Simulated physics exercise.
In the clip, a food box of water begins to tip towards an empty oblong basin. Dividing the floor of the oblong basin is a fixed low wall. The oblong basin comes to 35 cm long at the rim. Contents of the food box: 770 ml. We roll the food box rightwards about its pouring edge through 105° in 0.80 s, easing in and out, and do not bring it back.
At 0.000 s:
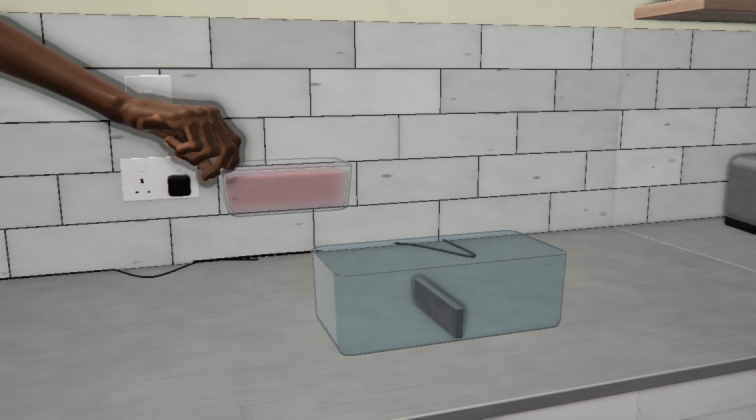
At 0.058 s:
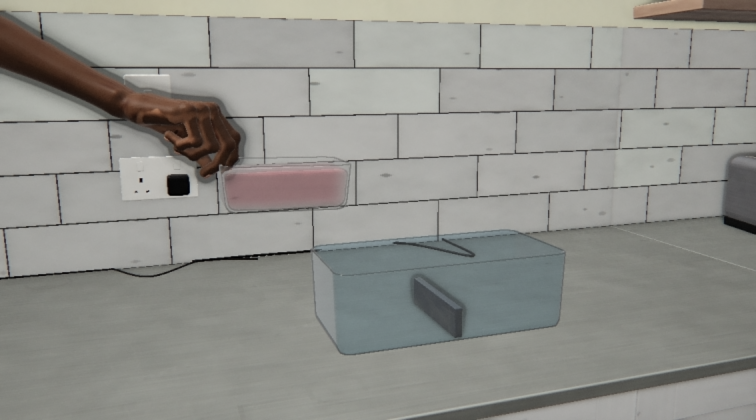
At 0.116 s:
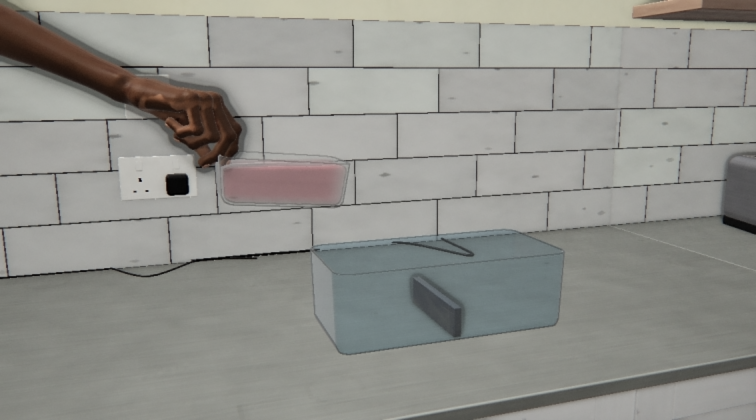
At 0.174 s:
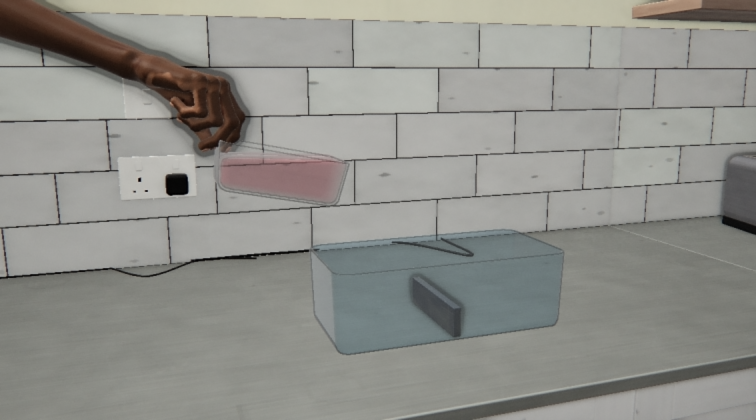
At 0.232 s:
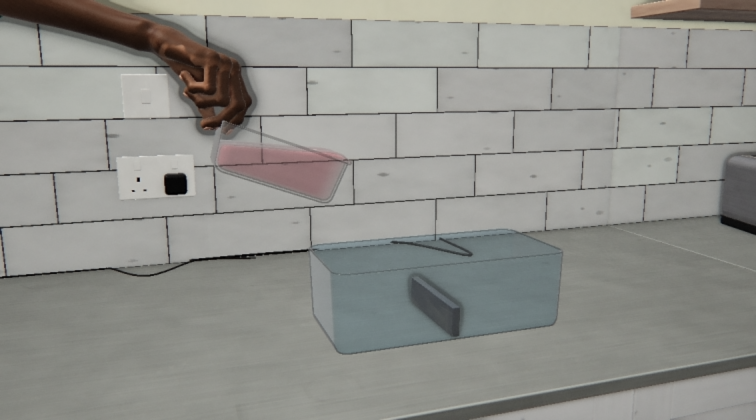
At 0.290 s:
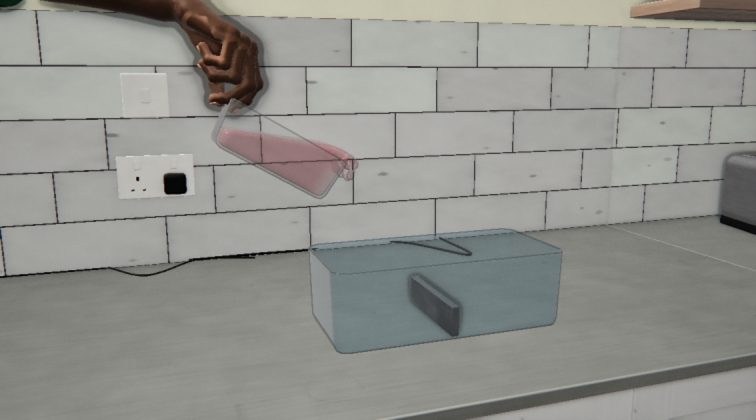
A hand held a clear food box of pinkish liquid above an oblong basin on a counter, then tilted it rightwards, gradually at first, until a little liquid began slipping over its right rim.
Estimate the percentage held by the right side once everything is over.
I would say 45 per cent.
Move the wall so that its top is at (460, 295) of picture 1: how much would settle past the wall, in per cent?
15 per cent.
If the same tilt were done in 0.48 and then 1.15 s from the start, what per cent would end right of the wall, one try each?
It comes to 30 per cent, and then 25 per cent.
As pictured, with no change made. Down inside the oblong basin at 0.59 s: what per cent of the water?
About 26 per cent.
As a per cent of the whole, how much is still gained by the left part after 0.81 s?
That works out to roughly 7 per cent of the whole.
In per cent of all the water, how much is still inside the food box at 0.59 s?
About 12 per cent.
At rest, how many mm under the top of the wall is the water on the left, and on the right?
Some 30 mm on the left and 32 mm on the right.
By 0.59 s the tilt is 89° and 13 per cent is still to pour, 26 is left of the wall and 0 right of it.
By 0.81 s the tilt is 105° and 0 per cent is still to pour, 43 is left of the wall and 49 right of it.
By 1.05 s the tilt is 105° and 0 per cent is still to pour, 49 is left of the wall and 45 right of it.
By 1.30 s the tilt is 105° and 0 per cent is still to pour, 50 is left of the wall and 45 right of it.
At rest 50 per cent lies left of the wall, 45 right of it and 5 outside.
